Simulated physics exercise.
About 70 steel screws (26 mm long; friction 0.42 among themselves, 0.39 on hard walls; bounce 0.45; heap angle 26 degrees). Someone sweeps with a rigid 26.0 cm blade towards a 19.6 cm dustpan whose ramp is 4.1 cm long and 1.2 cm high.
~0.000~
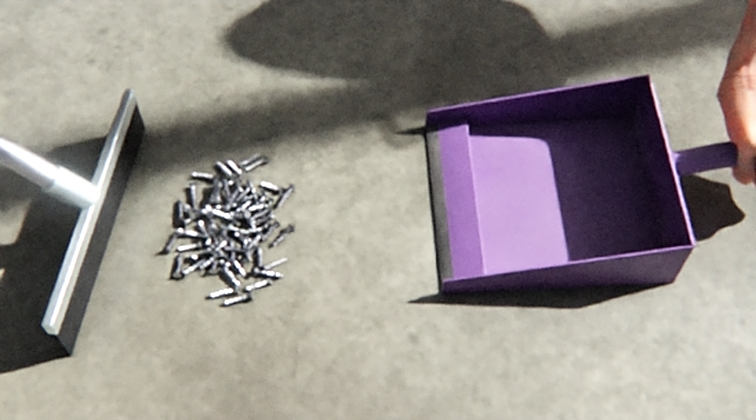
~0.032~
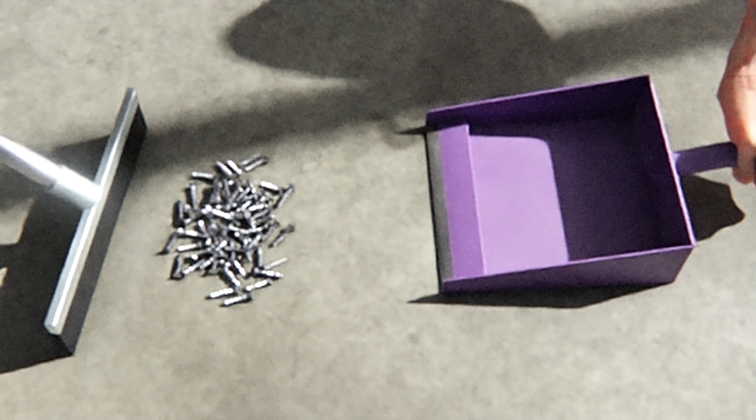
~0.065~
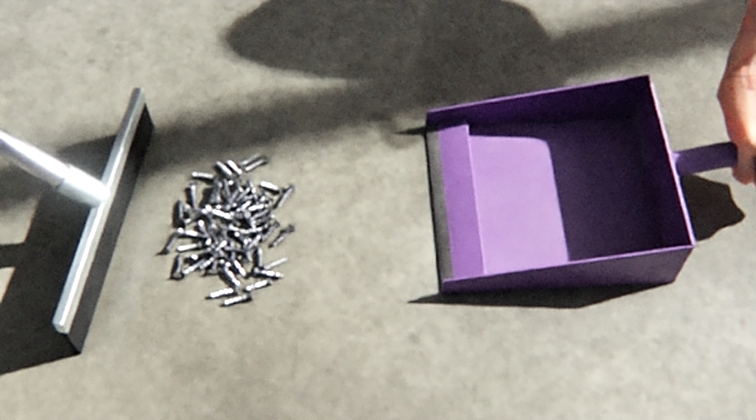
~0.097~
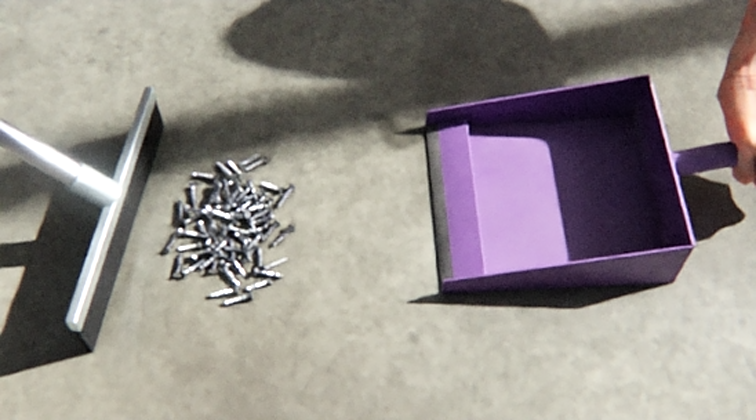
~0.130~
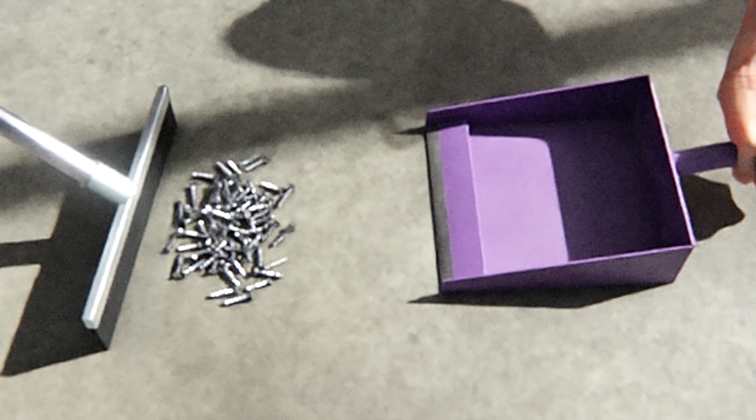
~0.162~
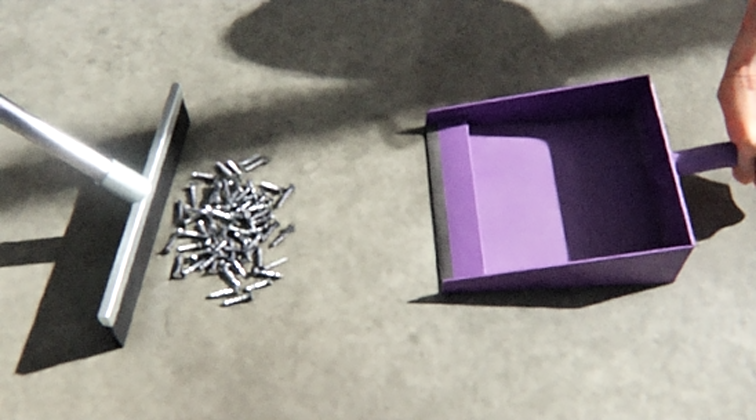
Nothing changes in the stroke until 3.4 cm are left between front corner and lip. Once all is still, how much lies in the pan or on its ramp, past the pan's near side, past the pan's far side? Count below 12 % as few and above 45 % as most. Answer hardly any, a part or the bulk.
Pan hardly any, near side hardly any, far side hardly any.
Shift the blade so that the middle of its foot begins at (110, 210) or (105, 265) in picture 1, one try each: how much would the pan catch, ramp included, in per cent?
About 0 and 0 per cent.
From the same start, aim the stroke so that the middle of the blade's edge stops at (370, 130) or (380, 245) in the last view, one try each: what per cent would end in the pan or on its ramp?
About 0 and 0 per cent.
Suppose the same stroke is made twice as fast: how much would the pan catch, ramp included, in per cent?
It would be near 15 per cent.
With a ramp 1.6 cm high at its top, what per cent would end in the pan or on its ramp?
In that case some 0 per cent.
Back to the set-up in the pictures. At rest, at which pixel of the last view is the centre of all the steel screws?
Around (403, 223).
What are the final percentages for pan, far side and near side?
Pan 0; near side 5; far side 0.
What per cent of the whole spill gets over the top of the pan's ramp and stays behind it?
Roughly 0 per cent.
After 0.42 s, middle of the blade 17 cm from the lip; 0 % over the lip, far side 0 %, near side 0 %.
After 0.59 s, middle of the blade 10 cm from the lip; 0 % over the lip, far side 0 %, near side 5 %.
After 0.88 s, middle of the blade 6 cm from the lip; 0 % over the lip, far side 0 %, near side 5 %.
In the end, at 1.2 s, pan 0 %, near side 5 %, far side 0 %, in front of the lip or behind the blade 95 %.
